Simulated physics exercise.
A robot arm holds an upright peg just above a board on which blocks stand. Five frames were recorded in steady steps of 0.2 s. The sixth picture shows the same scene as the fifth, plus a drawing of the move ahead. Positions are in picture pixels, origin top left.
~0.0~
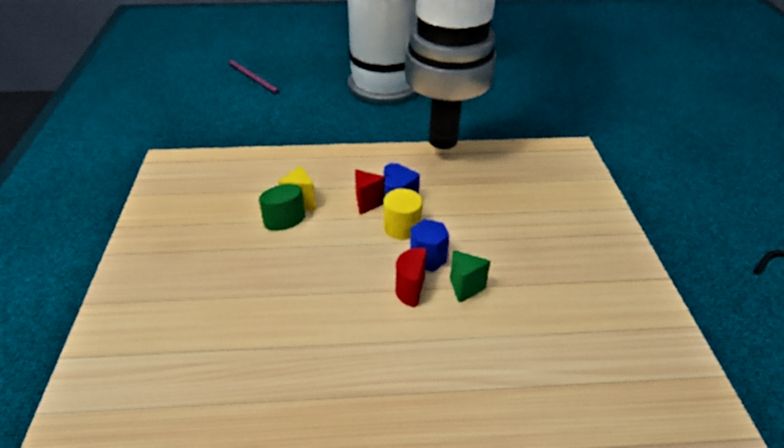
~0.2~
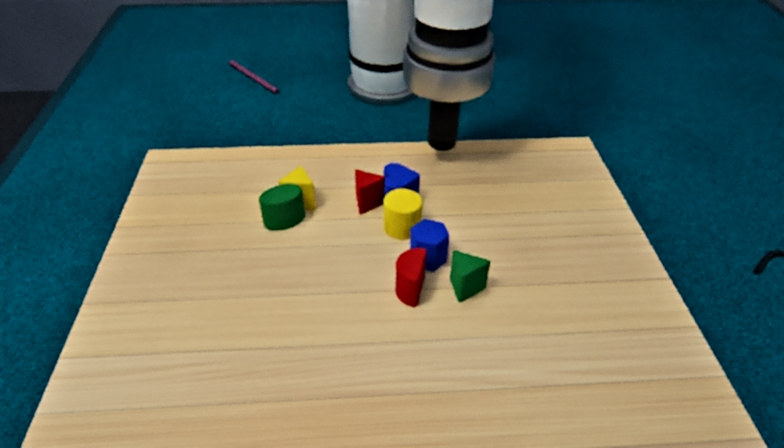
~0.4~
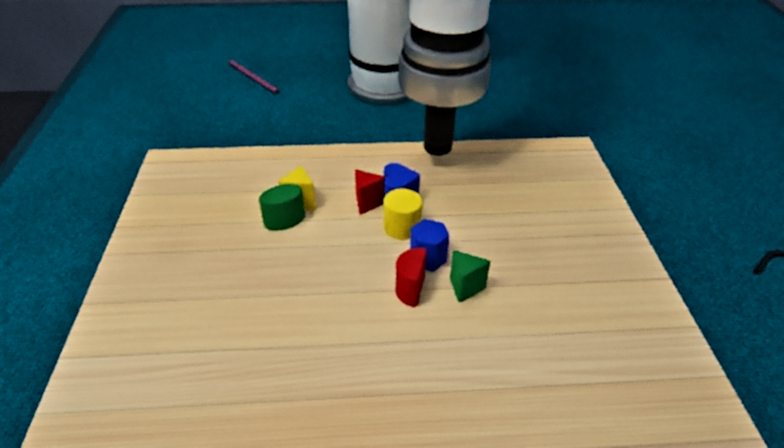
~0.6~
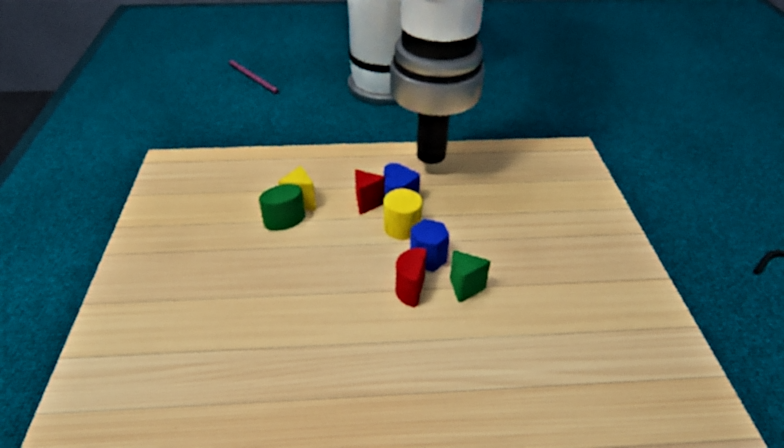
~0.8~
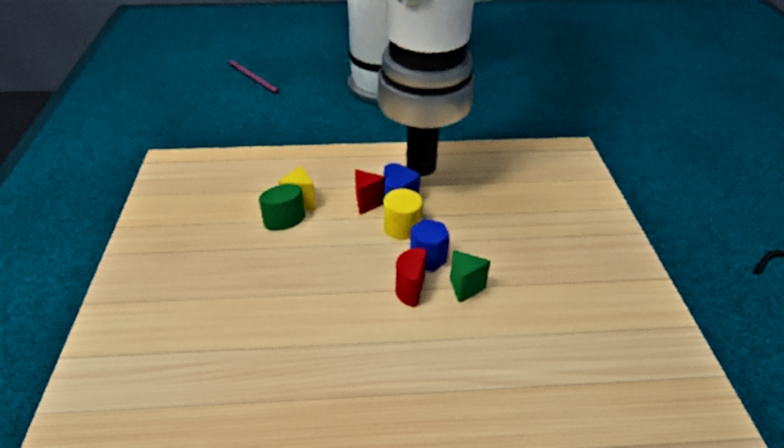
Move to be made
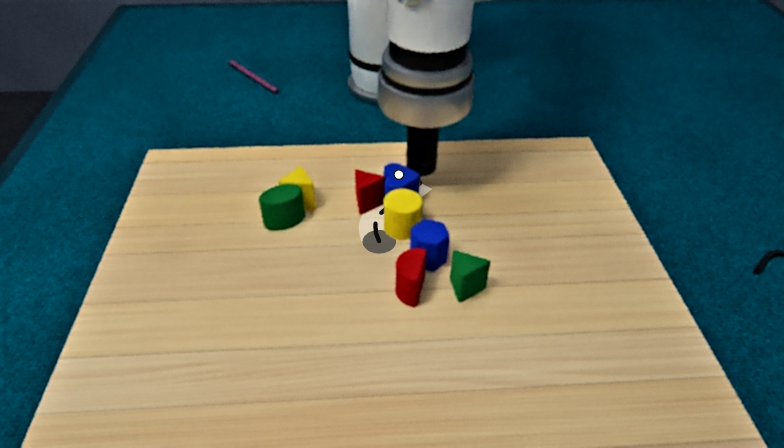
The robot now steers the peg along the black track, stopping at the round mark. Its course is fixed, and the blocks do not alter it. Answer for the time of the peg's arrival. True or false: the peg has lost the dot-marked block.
True.
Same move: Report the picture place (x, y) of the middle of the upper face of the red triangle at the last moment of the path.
I'd guess (339, 189).
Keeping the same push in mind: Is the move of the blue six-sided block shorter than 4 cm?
Final answer: Yes.
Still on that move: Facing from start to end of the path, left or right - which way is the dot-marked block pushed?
Right-hand side.
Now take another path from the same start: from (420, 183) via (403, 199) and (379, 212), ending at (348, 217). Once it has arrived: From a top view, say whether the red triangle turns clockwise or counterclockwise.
Seen from overhead, it turns clockwise.
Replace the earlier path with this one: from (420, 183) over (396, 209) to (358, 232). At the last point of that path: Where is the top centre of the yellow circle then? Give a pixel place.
Located at (398, 215).
Drawn move, from (420, 183) by way of (399, 199) and (378, 217) to (379, 242); the dot is on the blue heart-shaped block.
The first path, step by step. One third of the way, peg at (399, 184); red triangle at (351, 183), turned 30° clockwise; blue heart-shaped block at (379, 187); yellow circle at (402, 204).
Two thirds of the way, peg at (378, 203); red triangle at (339, 189), turned 100° clockwise; blue heart-shaped block at (356, 207); yellow circle at (402, 208).
At the end, peg at (379, 226); red triangle at (339, 189), turned 100° clockwise; blue heart-shaped block at (347, 222), turned 30° clockwise; yellow circle at (414, 224); blue six-sided block at (449, 238).
